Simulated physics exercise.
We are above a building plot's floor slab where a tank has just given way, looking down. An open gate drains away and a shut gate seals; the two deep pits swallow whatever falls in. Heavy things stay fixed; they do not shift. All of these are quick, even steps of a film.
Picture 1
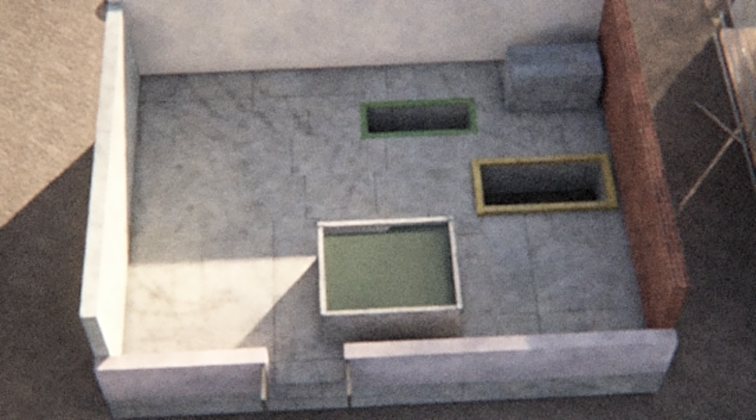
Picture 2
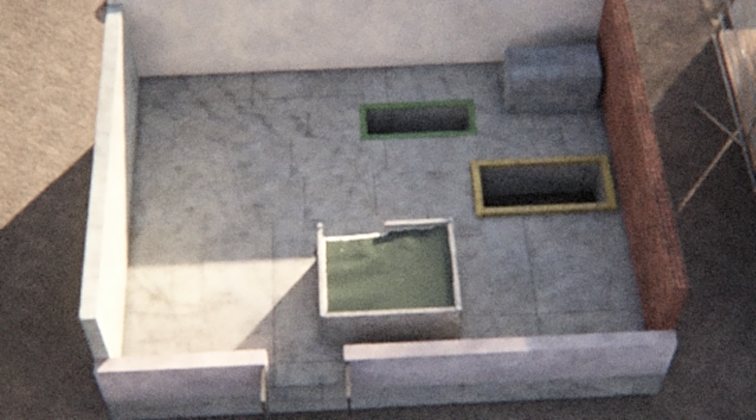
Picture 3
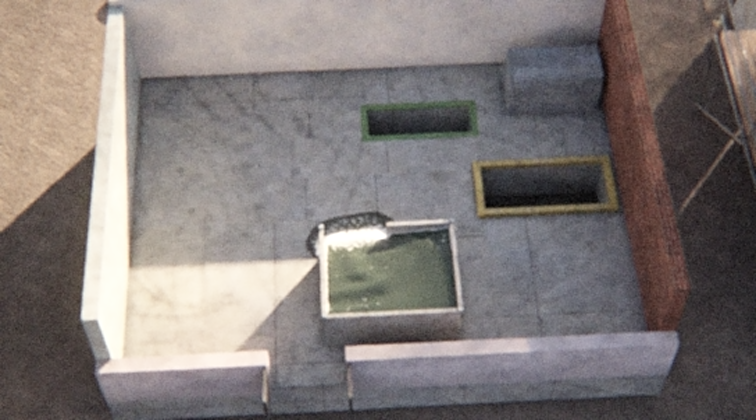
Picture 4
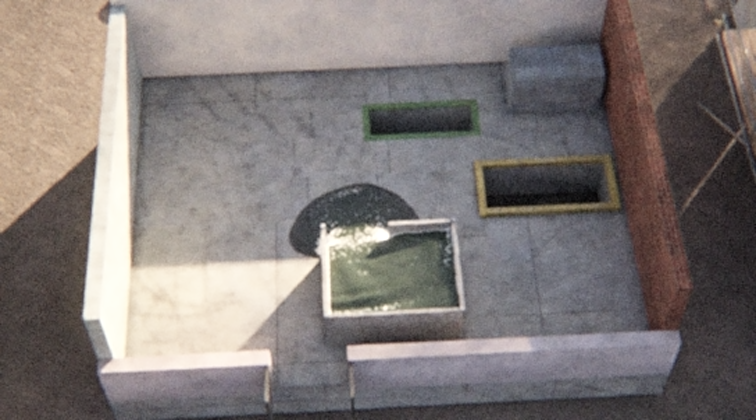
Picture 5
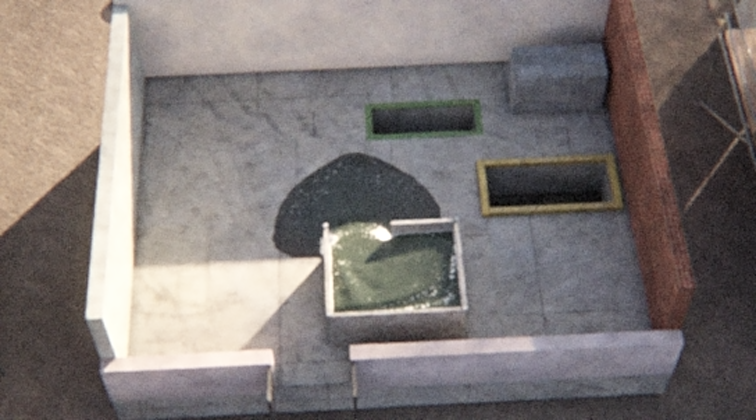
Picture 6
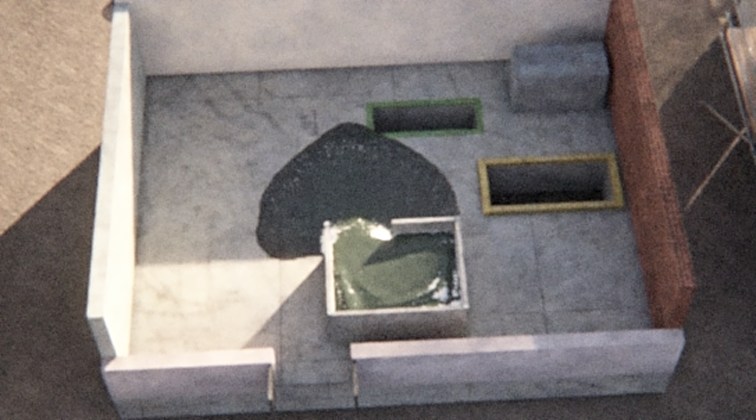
A walled floor slab held an open tank of still green water until a gap opened on its far side, and water poured out, spreading in a wide dark pool across the grey floor.
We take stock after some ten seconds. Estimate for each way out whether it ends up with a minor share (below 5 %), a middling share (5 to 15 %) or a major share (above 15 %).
Estimates: The gate, a minor share; the yellow pit, a minor share; the green pit, a major share.
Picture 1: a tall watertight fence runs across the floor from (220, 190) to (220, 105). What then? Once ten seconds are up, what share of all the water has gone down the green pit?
The green pit takes 35 parts in a hundred.
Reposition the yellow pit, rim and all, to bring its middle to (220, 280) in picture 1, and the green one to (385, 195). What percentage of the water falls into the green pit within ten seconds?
Share, green pit, approx.: 60 in a hundred.
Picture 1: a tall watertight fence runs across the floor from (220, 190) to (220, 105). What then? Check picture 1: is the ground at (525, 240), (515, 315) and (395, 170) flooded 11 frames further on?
Taking the three spots in the order asked, they are bone-dry, bone-dry and waterlogged.
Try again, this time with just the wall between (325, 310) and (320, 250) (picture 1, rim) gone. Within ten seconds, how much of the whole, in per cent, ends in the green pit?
I'd estimate the green pit takes around 14 percent.
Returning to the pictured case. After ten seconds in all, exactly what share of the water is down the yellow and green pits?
Estimates: 0 % and 32 %.
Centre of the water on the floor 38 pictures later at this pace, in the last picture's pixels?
The water's centre sits above (309, 189).
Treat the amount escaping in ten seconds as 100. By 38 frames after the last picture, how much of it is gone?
My figure: 70 percent.
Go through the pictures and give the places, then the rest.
In the first picture, still water in the open tank at (388, 268).
In the second picture, the front is at a hidden place, out from the gap on the open tank's far side.
In the third picture, water pours out on the open tank's far side and has run to (379, 217).
In the fourth picture, water pours out on the open tank's far side and has run to (372, 188).
In the fifth picture, the front is at (346, 158), out from the gap on the open tank's far side.
In the sixth picture, water pours out on the open tank's far side and has run to (342, 128).
A moment on, water covers 30 % of the floor; the gate 0 %, the yellow pit 0 %, the green pit 3 %.
Next, water covers 40 % of the floor; the gate 0 %, the yellow pit 0 %, the green pit 9 %.
Then, water covers 45 % of the floor; the gate 0 %, the yellow pit 0 %, the green pit 16 %.
Later, water covers 65 % of the floor; the gate 0 %, the yellow pit 0 %, the green pit 24 %.
In the end, water covers 75 % of the floor; the gate 3 %, the yellow pit 0 %, the green pit 32 %.
